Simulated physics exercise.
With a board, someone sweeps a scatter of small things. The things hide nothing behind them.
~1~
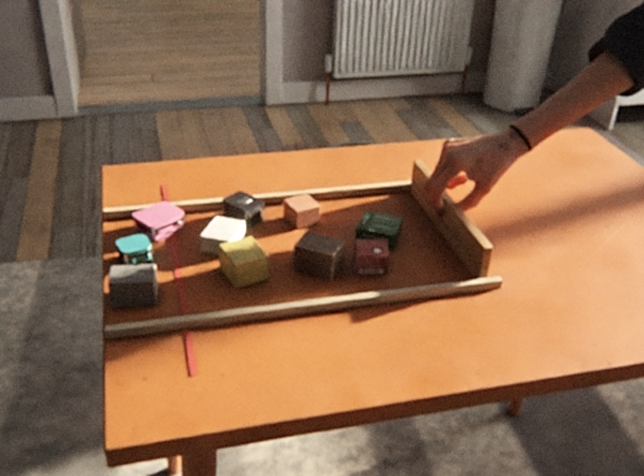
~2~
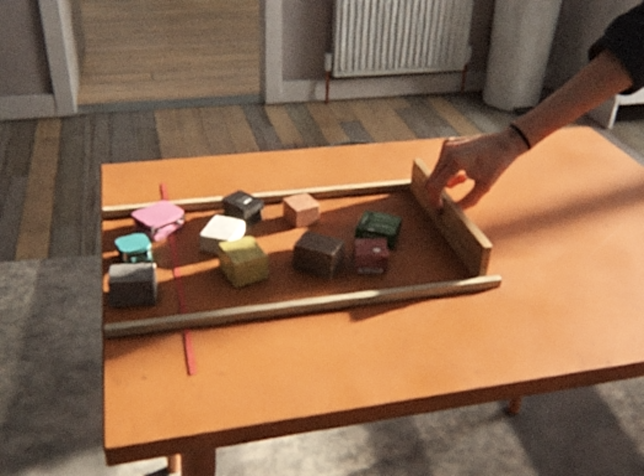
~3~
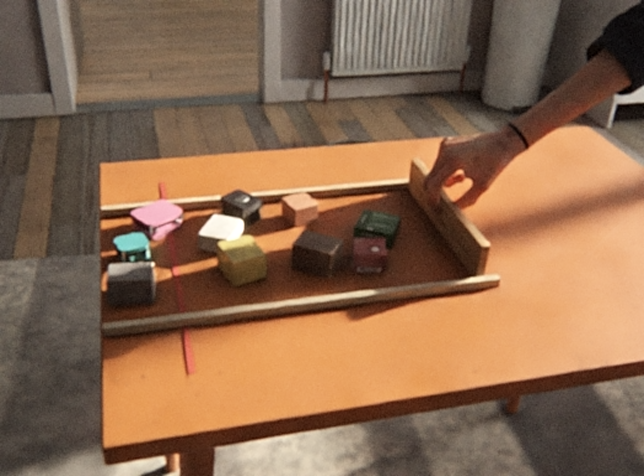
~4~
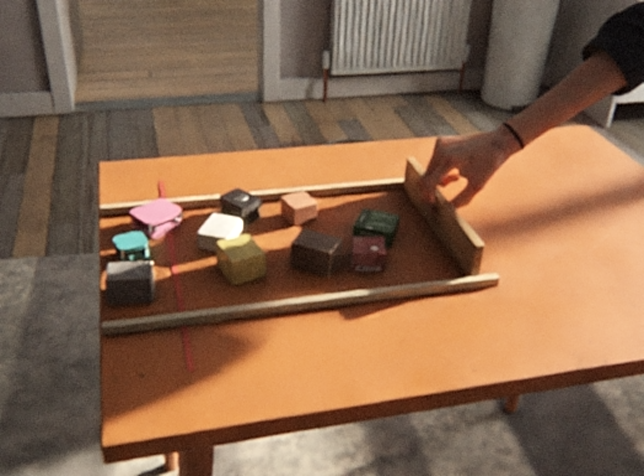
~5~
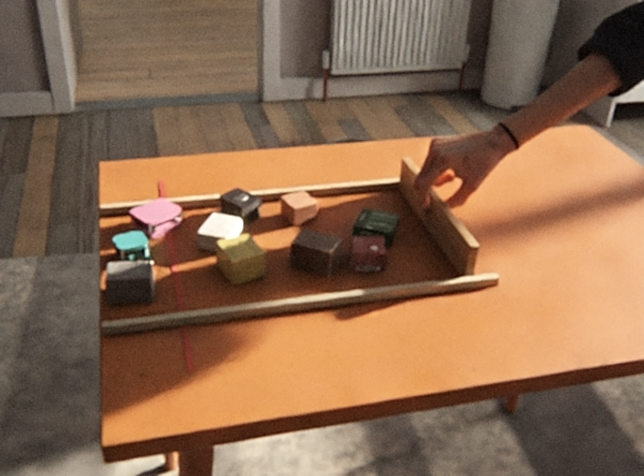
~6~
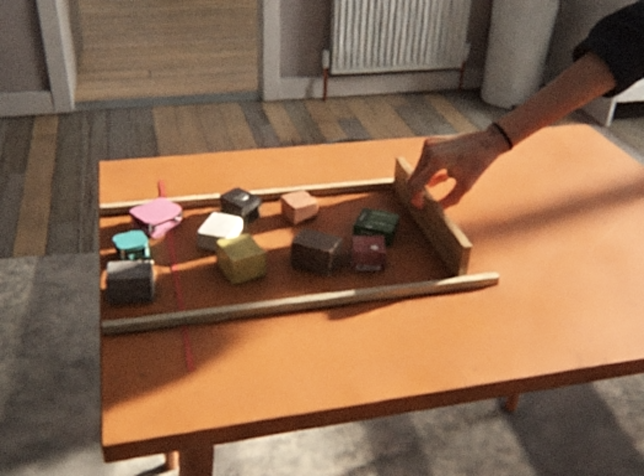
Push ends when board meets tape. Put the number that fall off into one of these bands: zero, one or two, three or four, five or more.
The sweep knocks three or four off.
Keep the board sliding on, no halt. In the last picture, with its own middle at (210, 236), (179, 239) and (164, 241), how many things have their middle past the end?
Respectively 1, 3 and 4.
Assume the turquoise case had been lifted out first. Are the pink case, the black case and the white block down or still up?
Pink case down; black case still up; white block still up.
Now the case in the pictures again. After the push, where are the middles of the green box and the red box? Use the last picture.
Final pixels, roughly: (152, 256) for the first, (160, 281) for the other.
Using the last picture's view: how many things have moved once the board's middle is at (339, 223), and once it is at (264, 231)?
Up to then 3, and up to the other point 7.
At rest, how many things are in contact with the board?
3 in contact.
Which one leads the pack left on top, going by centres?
Ending up nearest is the turquoise case.
A little later, none off yet; grey block at rest near (131, 282); turquoise case at rest near (132, 248); pink case at rest near (156, 219).
Next, none off yet; grey block tilted a little near (84, 297); turquoise case at rest near (131, 249); pink case shifted about its own width near (126, 220).
When it is over, the number that fall off is three or four; down, yellow block, pink case and grey block.
